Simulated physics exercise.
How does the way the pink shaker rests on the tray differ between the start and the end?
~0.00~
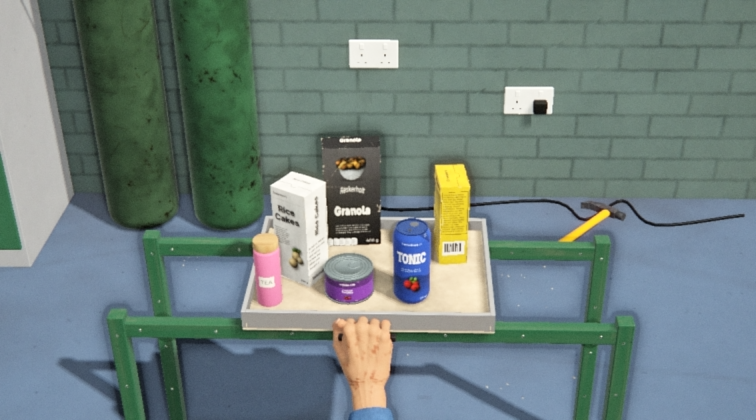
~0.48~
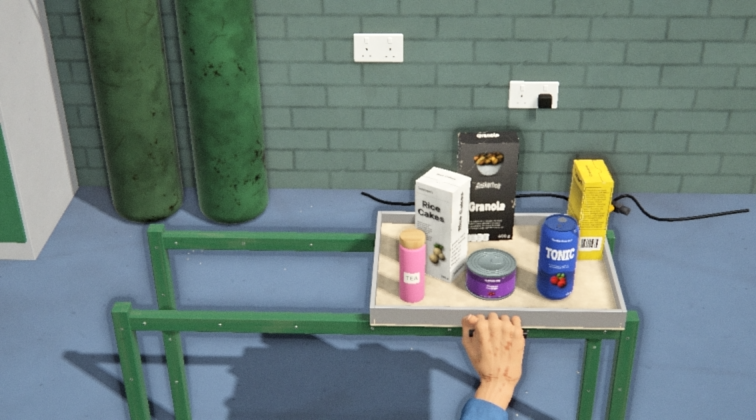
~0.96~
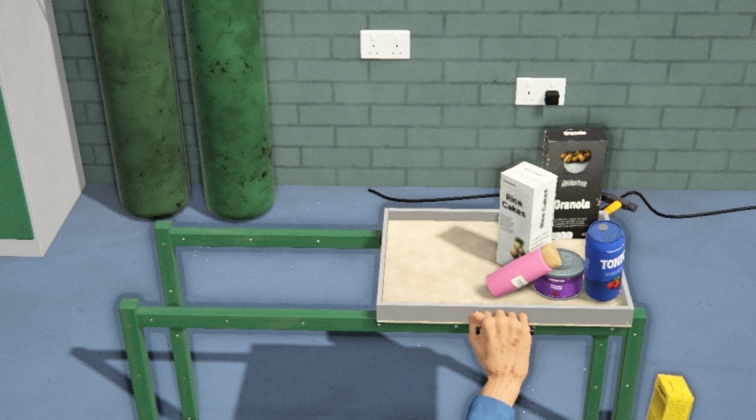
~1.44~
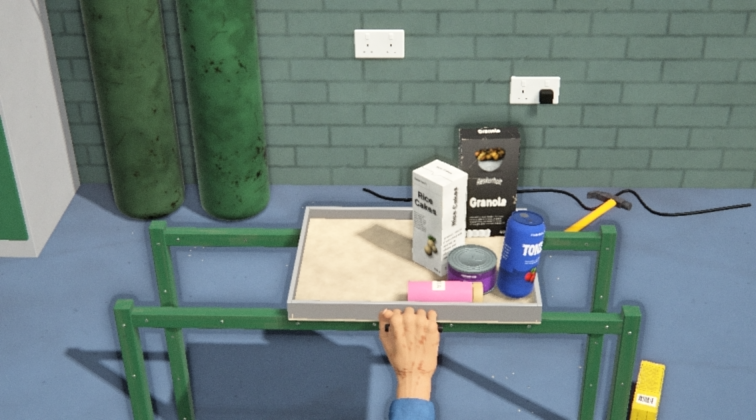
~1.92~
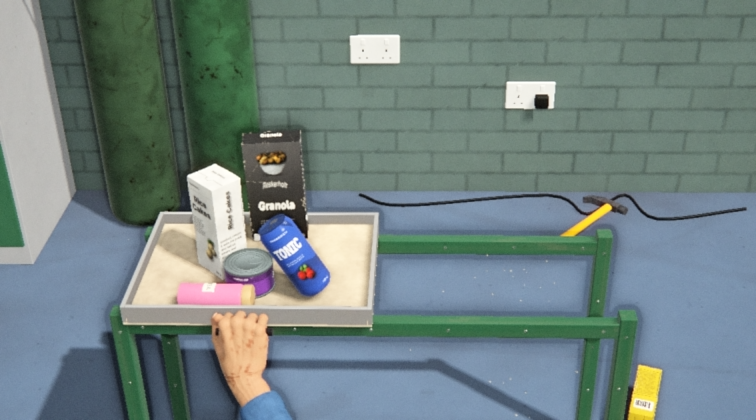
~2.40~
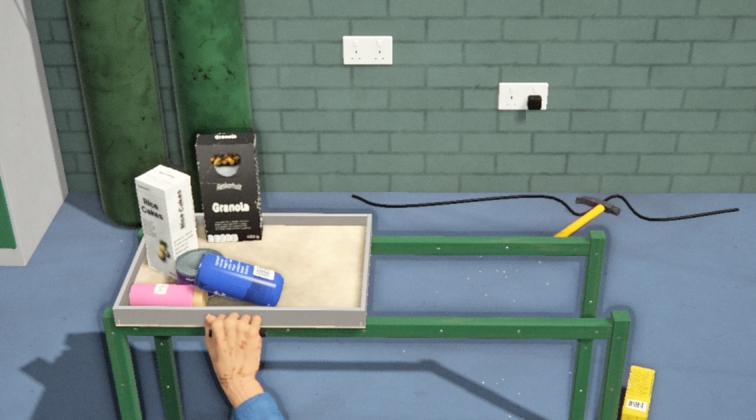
At the start the pink shaker stands upright near the front left of the tray, and at the end it is lying on its side.
A shallow pale tray of groceries sits on a green metal rack, seen from slightly above in a room with a green brick wall, tall green cylinders and a blue floor. It holds a pink shaker, white carton, black packet, purple tub, blue can and yellow carton. A hand at the front edge moves the tray right, and the yellow carton drops off the right side while the pink shaker tips over. The hand then moves the tray left to the far end, and the blue can topples. The white carton, black packet and purple tub stay upright aboard.
